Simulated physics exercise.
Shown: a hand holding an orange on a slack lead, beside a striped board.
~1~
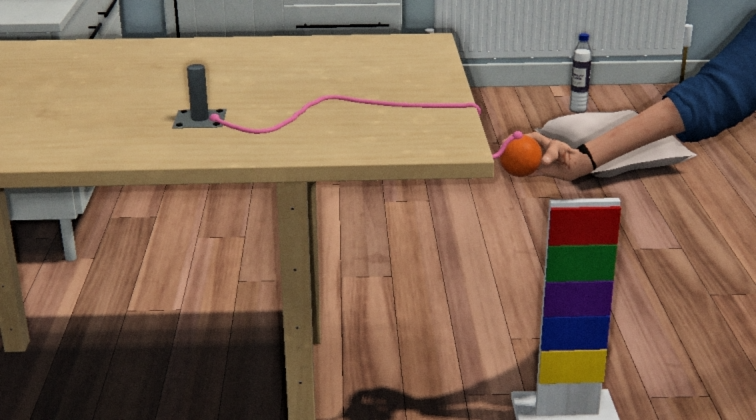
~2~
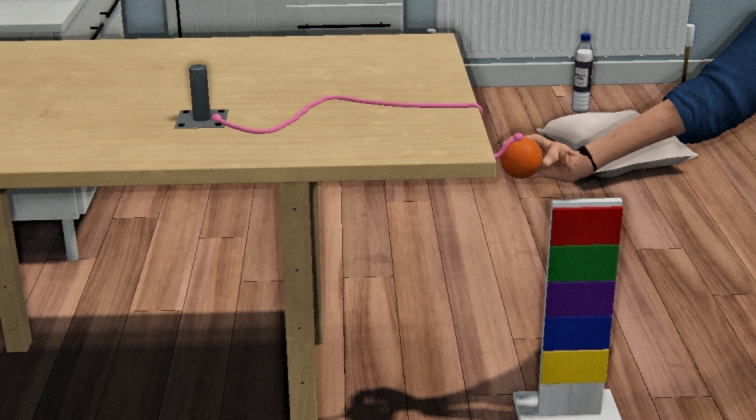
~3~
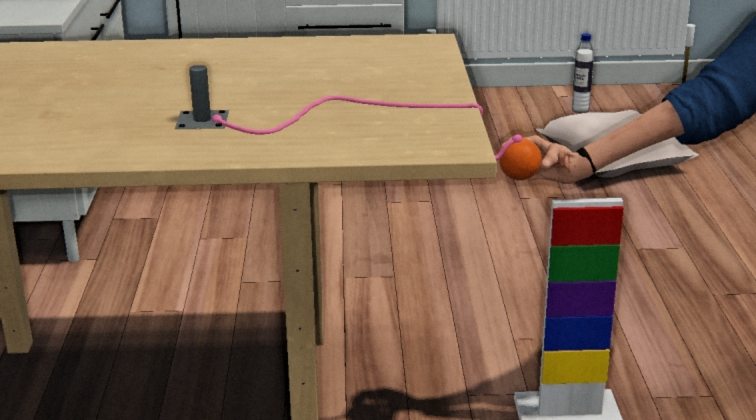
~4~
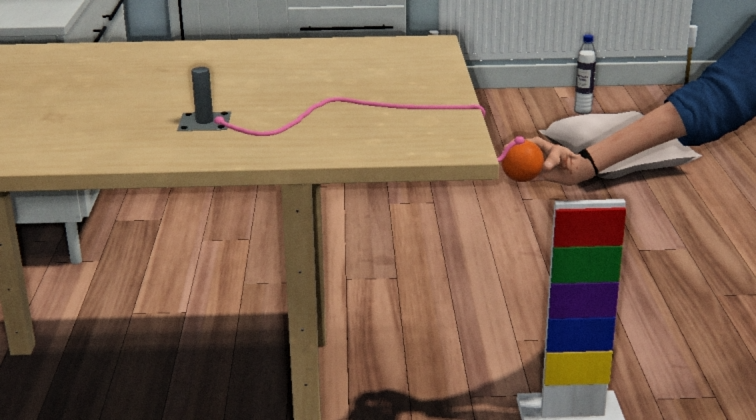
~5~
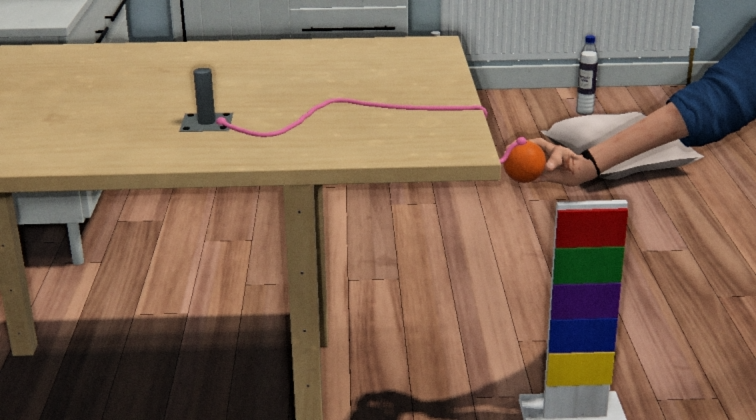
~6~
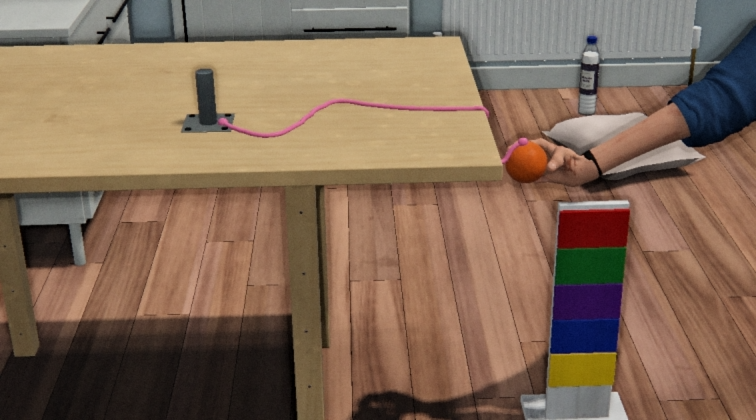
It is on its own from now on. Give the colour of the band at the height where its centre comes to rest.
The band is green.
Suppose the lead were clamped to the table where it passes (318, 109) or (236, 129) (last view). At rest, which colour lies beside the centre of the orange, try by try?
For the first place it's red, and for the second green.
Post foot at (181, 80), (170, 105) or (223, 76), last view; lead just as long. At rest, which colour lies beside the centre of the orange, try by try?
In turn, red, then red, then green.
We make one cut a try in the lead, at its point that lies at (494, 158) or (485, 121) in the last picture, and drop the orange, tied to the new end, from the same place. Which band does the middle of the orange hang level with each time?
Taking them in turn, you'd get red, then no band.
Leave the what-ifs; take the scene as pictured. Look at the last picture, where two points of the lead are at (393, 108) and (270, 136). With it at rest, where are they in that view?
Final positions are (461, 108) and (288, 118), in that order.
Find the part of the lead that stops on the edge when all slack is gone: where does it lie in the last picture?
You'd find it at roughly (419, 109).
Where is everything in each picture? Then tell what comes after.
In the first picture, orange (521, 156); red (585, 227); green (582, 264); purple (579, 300); blue (576, 334); yellow (573, 368).
In the second picture, orange (521, 158); lead through (239, 128) (298, 116) (344, 98) (420, 106) (479, 123).
In the third picture, orange (520, 160).
In the fourth picture, orange (522, 161); lead through (242, 131) (301, 118) (347, 100) (422, 108) (482, 125).
In the fifth picture, orange (524, 162).
In the sixth picture, orange (526, 162); lead through (246, 132) (304, 119) (350, 102) (426, 109) (486, 126).
Soon after, orange near (453, 271); level with green.
After that, orange near (492, 275); level with green.
In the end, orange near (485, 278); level with green. At green.
